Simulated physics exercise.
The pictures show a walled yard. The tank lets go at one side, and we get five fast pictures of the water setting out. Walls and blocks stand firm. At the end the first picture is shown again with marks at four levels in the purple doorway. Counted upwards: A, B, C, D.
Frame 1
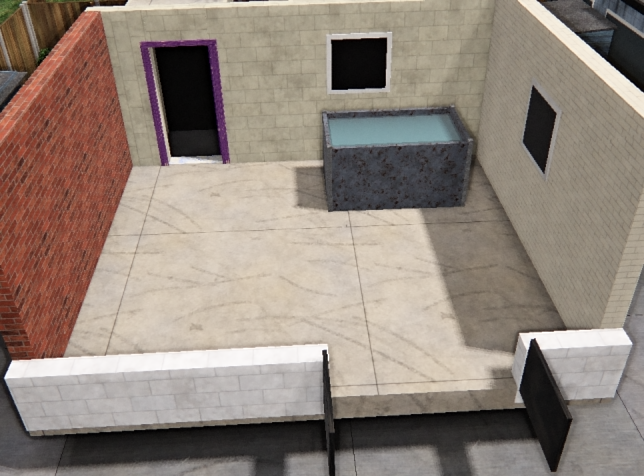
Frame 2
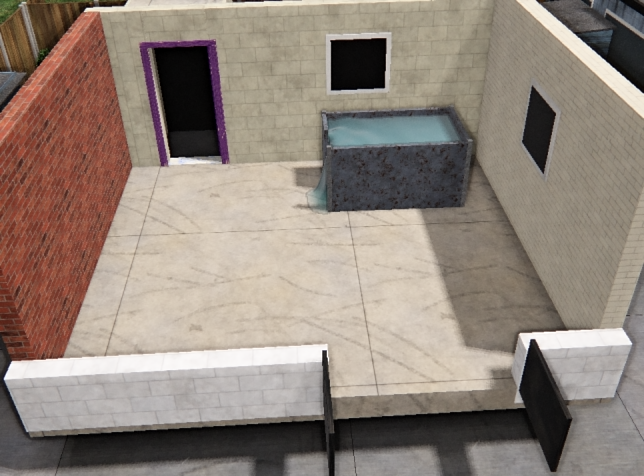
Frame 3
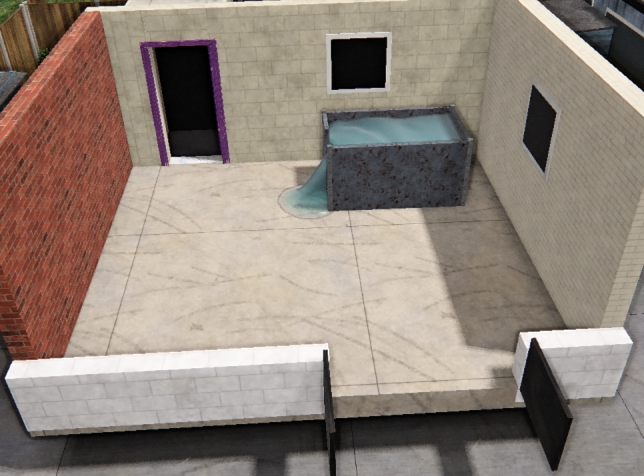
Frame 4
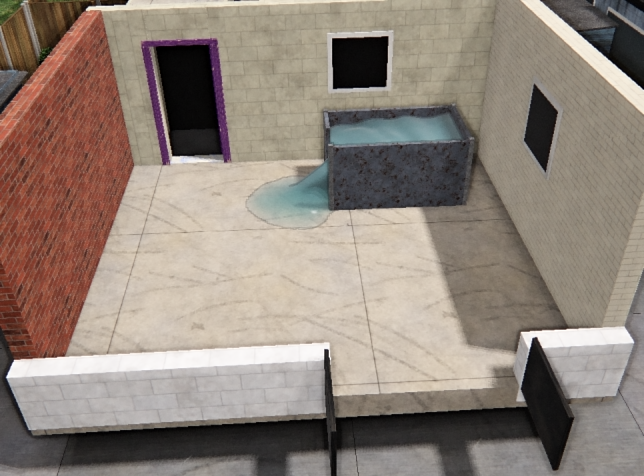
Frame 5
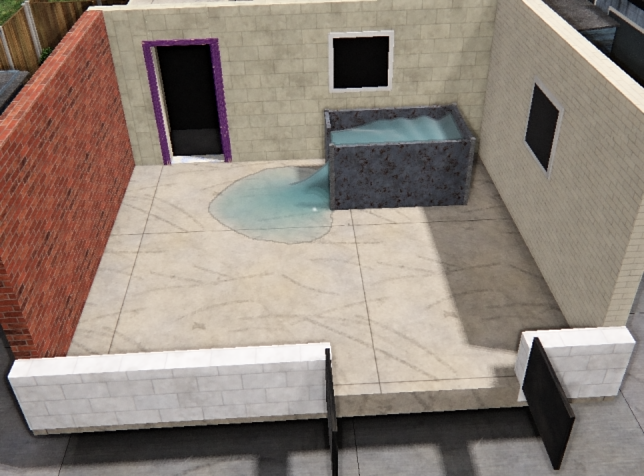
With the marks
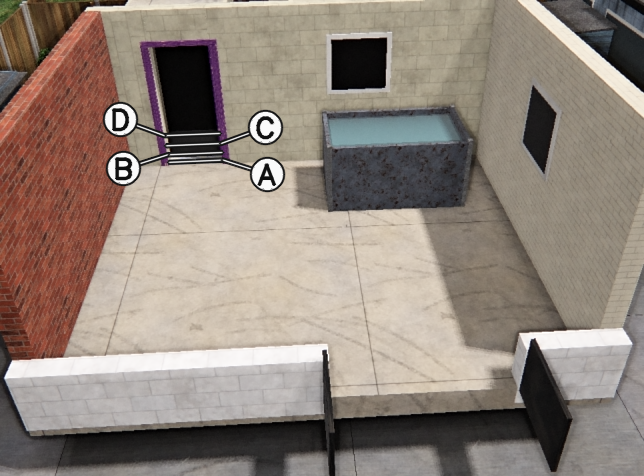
Water in a dark stone tank began pouring out of its left side, then spread leftward across the pale floor of a walled yard in a widening puddle near the purple doorway.
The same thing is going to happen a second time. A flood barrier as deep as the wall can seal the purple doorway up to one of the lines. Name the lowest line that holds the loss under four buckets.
I would pick mark B.
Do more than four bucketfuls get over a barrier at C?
No, not at all.
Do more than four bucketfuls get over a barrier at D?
No, not at all.
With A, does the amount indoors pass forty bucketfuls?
No, less.
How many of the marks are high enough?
Three of the four.
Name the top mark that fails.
The answer is A.
On the marked copy, A at (196, 161); B at (195, 153); C at (193, 144); D at (192, 134); from the bottom up A, B, C, D.
If A is chosen, some 15 bucketfuls get in.
If B is chosen, a splash gets over, under a bucket.
If C is chosen, nothing gets over.
If D is chosen, nothing gets over.
